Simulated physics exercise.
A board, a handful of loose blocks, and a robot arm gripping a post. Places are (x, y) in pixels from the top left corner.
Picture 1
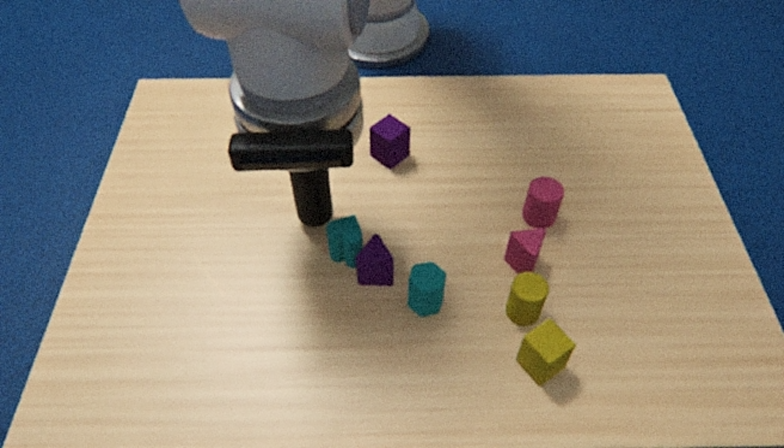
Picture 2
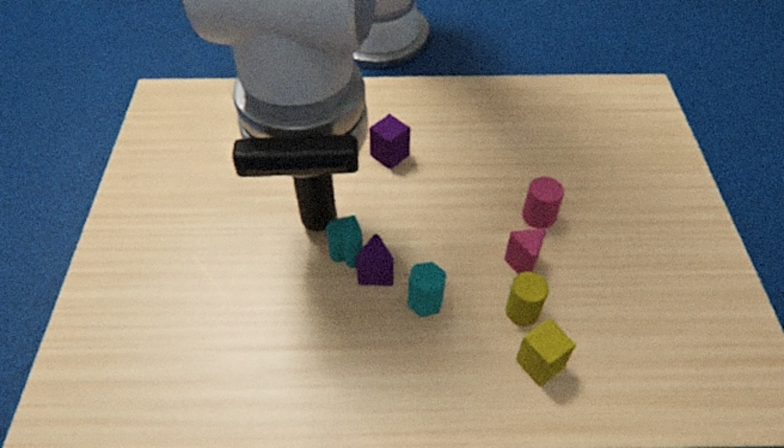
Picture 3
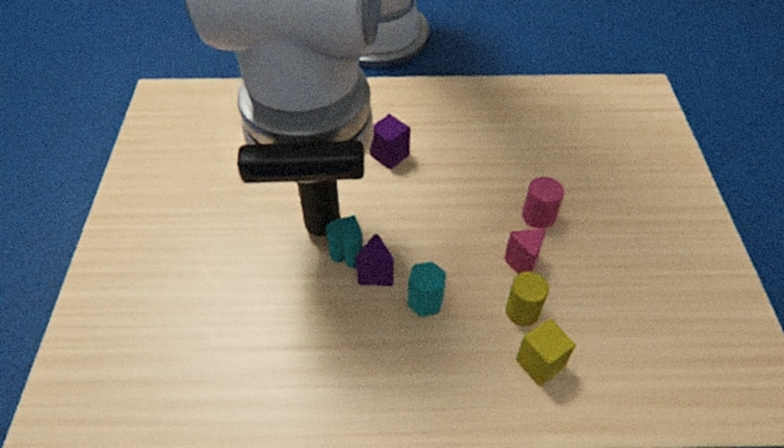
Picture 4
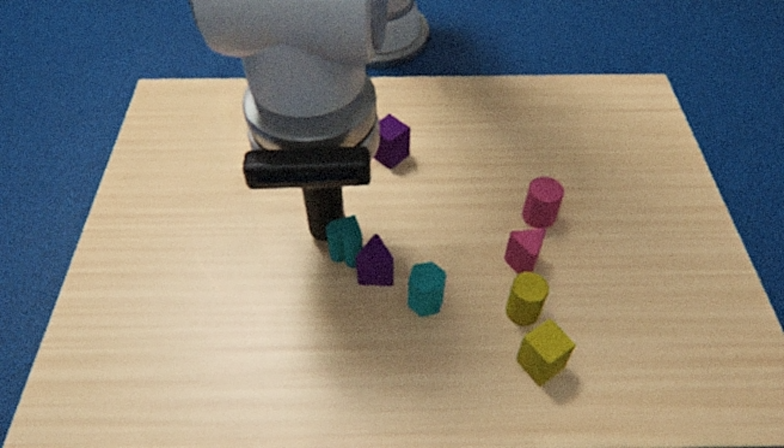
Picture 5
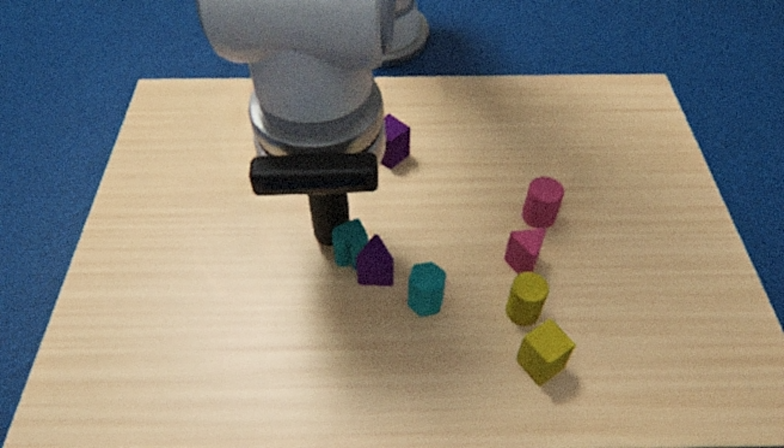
On a pale wooden table scattered with small colourful blocks, a robot arm holding a black post crept slightly right and toward the viewer, then nudged the turquoise heart block a little to the right.
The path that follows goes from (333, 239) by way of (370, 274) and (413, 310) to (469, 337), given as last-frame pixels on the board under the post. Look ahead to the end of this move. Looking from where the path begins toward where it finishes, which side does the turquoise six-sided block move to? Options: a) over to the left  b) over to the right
a (over to the left)
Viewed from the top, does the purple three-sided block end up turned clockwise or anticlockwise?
That block twists clockwise.
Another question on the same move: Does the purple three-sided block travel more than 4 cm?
I believe so.
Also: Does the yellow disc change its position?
In short: No.
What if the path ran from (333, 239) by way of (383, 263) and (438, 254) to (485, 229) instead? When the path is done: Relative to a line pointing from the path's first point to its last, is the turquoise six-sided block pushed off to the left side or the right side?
It's going to go right.
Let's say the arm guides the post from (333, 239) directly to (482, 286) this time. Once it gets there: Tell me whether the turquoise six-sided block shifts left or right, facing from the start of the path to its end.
That block drifts right.
What follows on the original path. One third of the way, post (370, 269); turquoise heart block (398, 266), turned 35° anticlockwise; purple three-sided block (419, 286), turned 45° clockwise; turquoise six-sided block (451, 290), turned 50° anticlockwise.
Two thirds of the way, post (414, 303); turquoise heart block (444, 305), turned 20° anticlockwise; purple three-sided block (458, 331), turned 35° clockwise; turquoise six-sided block (492, 313).
At the end, post (470, 331); turquoise heart block (497, 342); purple three-sided block (483, 366), turned 80° clockwise; turquoise six-sided block (519, 318), turned 170° anticlockwise; yellow disc in place.
